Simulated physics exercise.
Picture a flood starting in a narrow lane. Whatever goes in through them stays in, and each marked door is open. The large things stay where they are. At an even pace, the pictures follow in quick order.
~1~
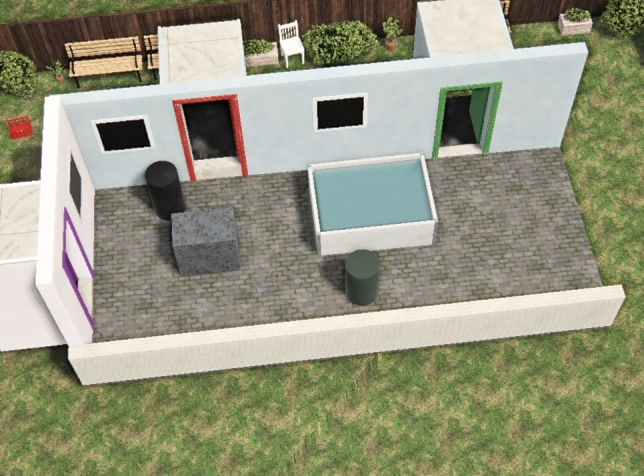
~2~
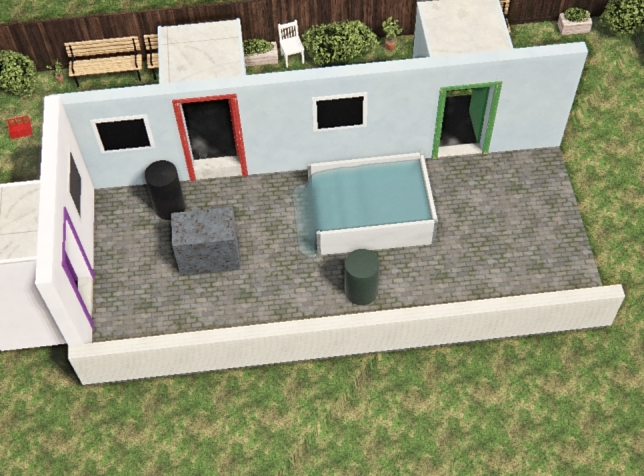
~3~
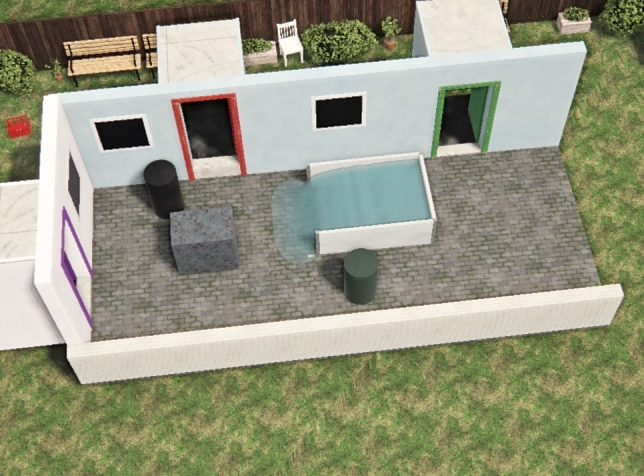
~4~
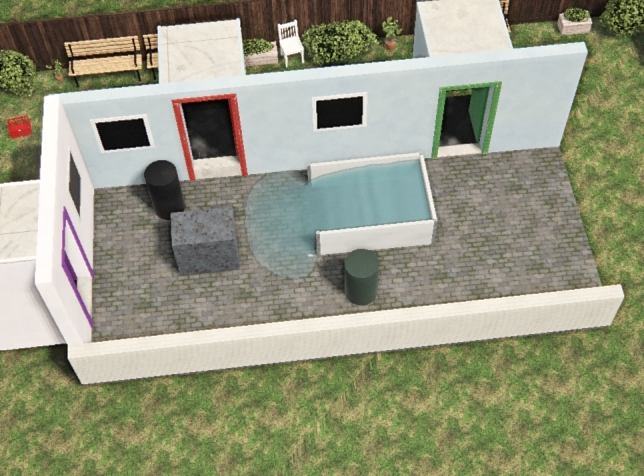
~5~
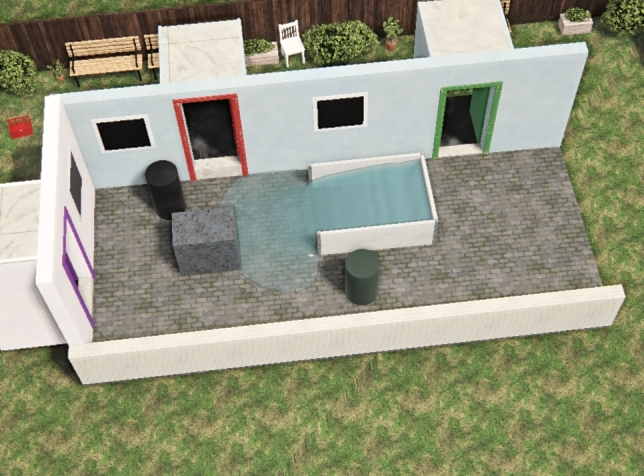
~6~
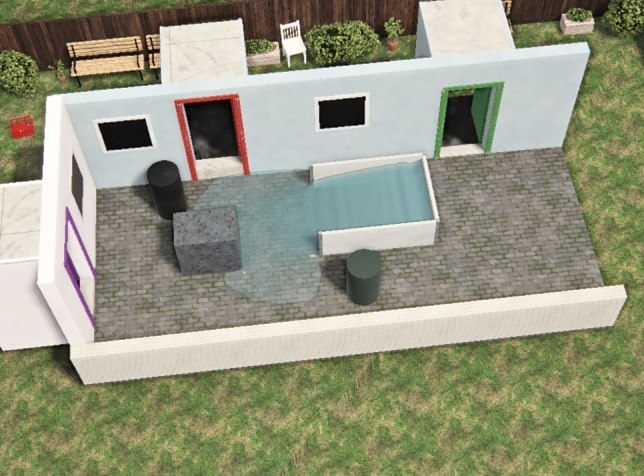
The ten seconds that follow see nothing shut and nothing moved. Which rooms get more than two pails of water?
In the end the purple door is not swamped; the green door is not swamped; the red door is not swamped.
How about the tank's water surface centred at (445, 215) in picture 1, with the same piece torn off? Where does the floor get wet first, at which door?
That would be the red one.
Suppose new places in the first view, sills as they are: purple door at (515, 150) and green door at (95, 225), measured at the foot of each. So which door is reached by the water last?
The door marked purple.
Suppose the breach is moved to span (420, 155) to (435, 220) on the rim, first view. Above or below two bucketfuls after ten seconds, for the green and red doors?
I'd expect the green door to get past the mark and the red door to stay beneath the mark.
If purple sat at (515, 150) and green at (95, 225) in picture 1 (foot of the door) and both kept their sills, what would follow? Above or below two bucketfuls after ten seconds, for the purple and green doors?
Result, per door: Purple remains within bounds; green overshoots the mark.
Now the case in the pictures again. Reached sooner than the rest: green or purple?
That would be the one in purple.
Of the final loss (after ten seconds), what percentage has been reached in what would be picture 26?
I'd put it at 0 per cent.
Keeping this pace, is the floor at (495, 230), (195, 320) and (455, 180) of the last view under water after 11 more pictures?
First spot not wet, second soaked, third not wet.
A moment on, water covers 30 % of the floor; the purple door not reached, the green door not reached, the red door wet at the sill, nothing in.
Next, water covers 40 % of the floor; the purple door wet at the sill, nothing in, the green door not reached, the red door wet at the sill, nothing in.
Then, water covers 50 % of the floor; the purple door wet at the sill, nothing in, the green door not reached, the red door wet at the sill, nothing in.
Later, water covers 70 % of the floor; the purple door under two buckets in, the green door wet at the sill, nothing in, the red door wet at the sill, nothing in.
In the end, water covers 90 % of the floor; the purple door under two buckets in, the green door under two buckets in, the red door wet at the sill, nothing in.
